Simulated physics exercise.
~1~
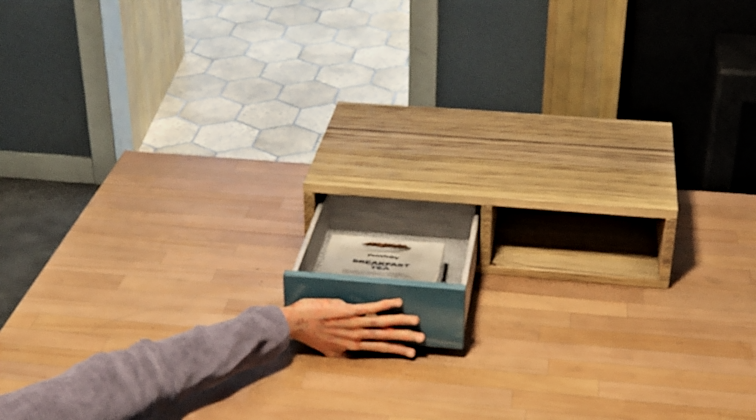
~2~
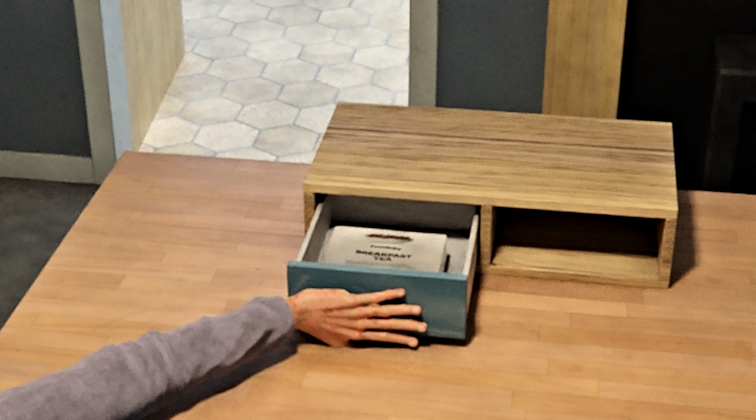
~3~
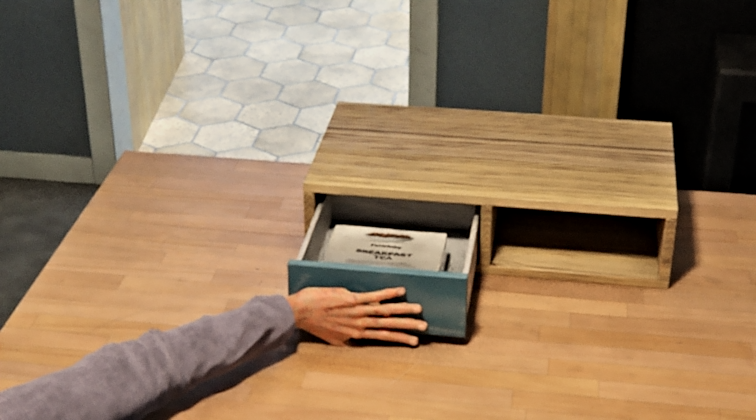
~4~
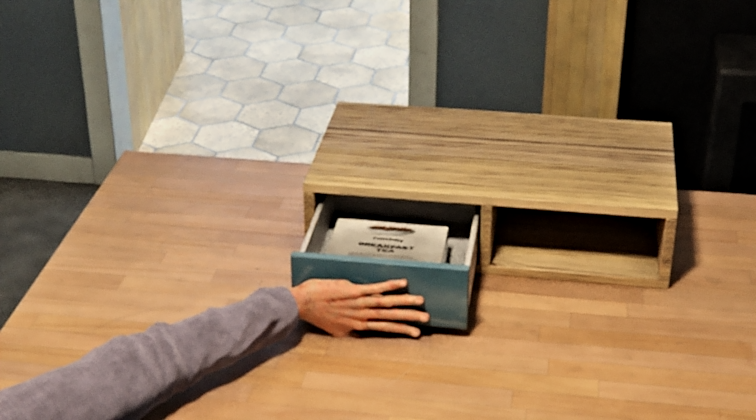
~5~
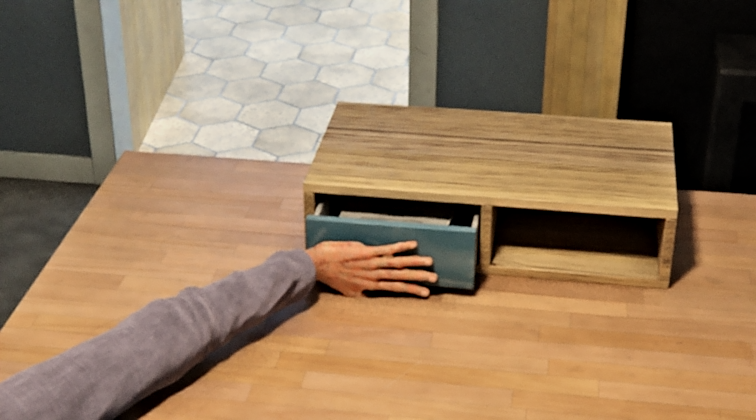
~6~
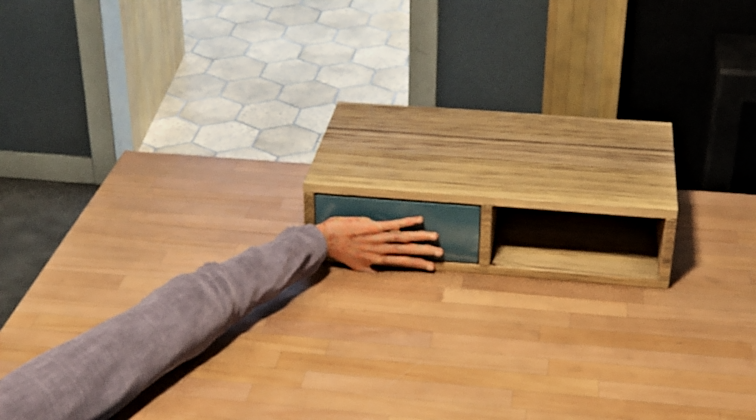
The footage shows a hand resting against the front of an open teal drawer in a wooden chest, with a white box labelled as breakfast tea inside. The hand pushes the drawer inward, the box slides out of view with it, and the drawer ends fully closed.
